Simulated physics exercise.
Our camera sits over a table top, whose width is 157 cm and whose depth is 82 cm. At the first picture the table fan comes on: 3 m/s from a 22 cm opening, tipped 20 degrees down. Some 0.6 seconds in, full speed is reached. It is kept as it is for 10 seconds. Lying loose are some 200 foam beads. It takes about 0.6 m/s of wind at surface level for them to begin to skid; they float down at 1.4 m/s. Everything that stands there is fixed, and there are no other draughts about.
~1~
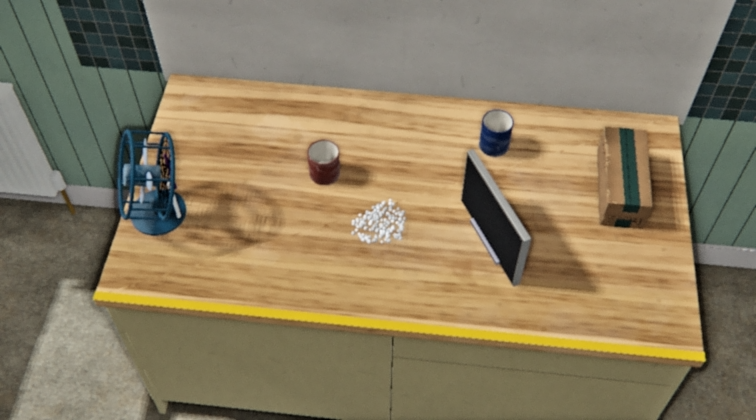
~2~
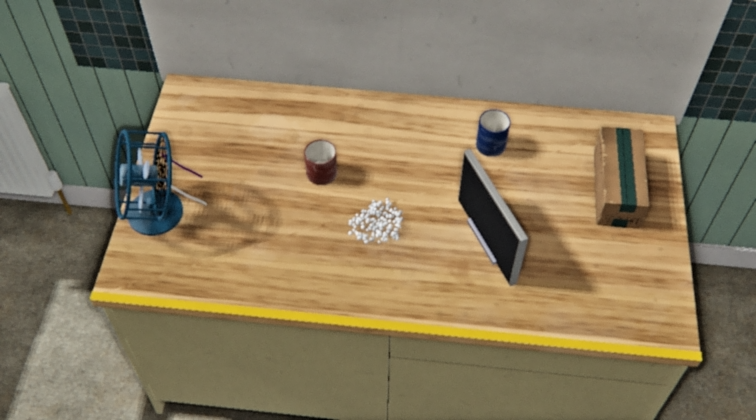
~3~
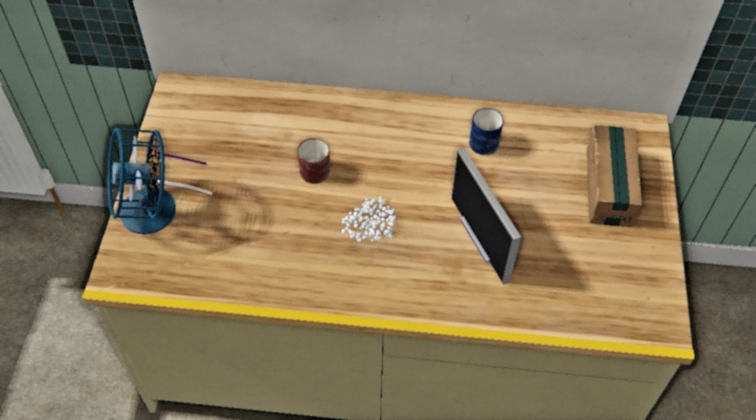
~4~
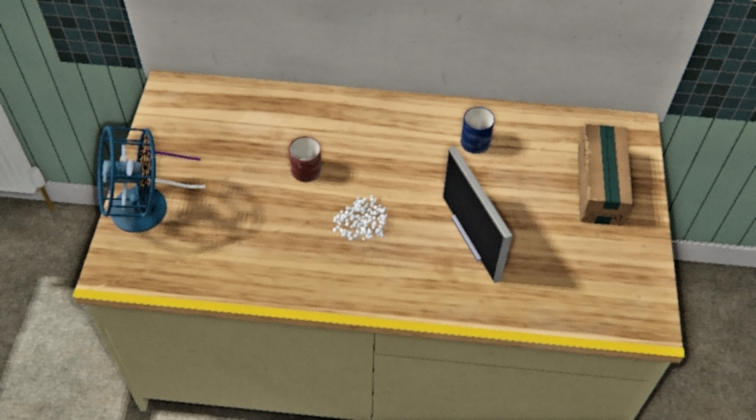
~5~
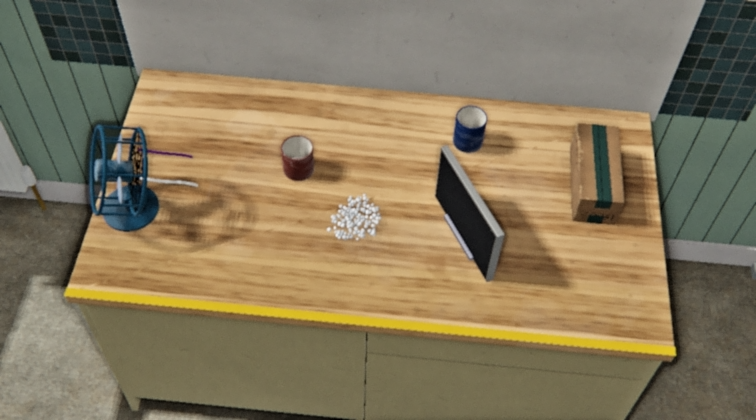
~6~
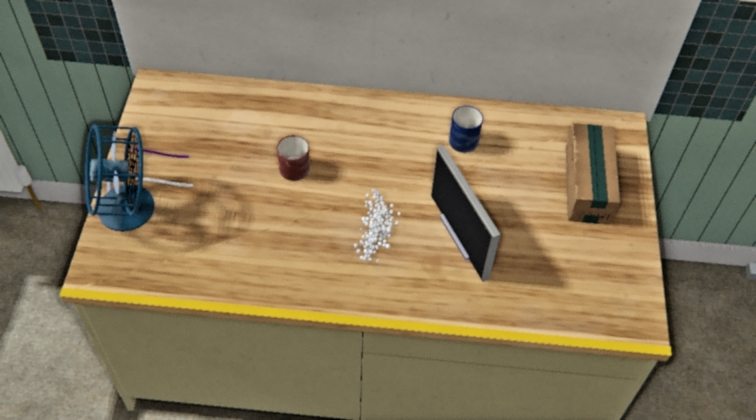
Wooden table top holding two mugs, a laptop and a box, a blue fan spinning and white foam beads shifting slightly right.
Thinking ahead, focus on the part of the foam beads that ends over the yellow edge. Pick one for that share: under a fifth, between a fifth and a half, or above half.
More than one half.
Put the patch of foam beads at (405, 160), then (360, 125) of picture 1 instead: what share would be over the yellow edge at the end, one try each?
In turn: 10 per cent, 4 per cent.
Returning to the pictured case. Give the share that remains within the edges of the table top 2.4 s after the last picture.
That comes to roughly 4 % remaining.
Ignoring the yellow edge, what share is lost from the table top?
The figure is near 10 %.
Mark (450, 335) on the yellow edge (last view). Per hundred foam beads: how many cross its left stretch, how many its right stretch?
My take is close to 1 percent on the left side and near 80 percent on the right.
Then, 1.2 s after the last picture the count stands so, 84 % are over the yellow edge.
Then, 2.4 s after the last picture the count stands so, 84 % are over the yellow edge.
Then, 4.7 s after the last picture the count stands so, 86 % are over the yellow edge.
Then, 9.2 s after the last picture, at the end, 86 % are over the yellow edge.
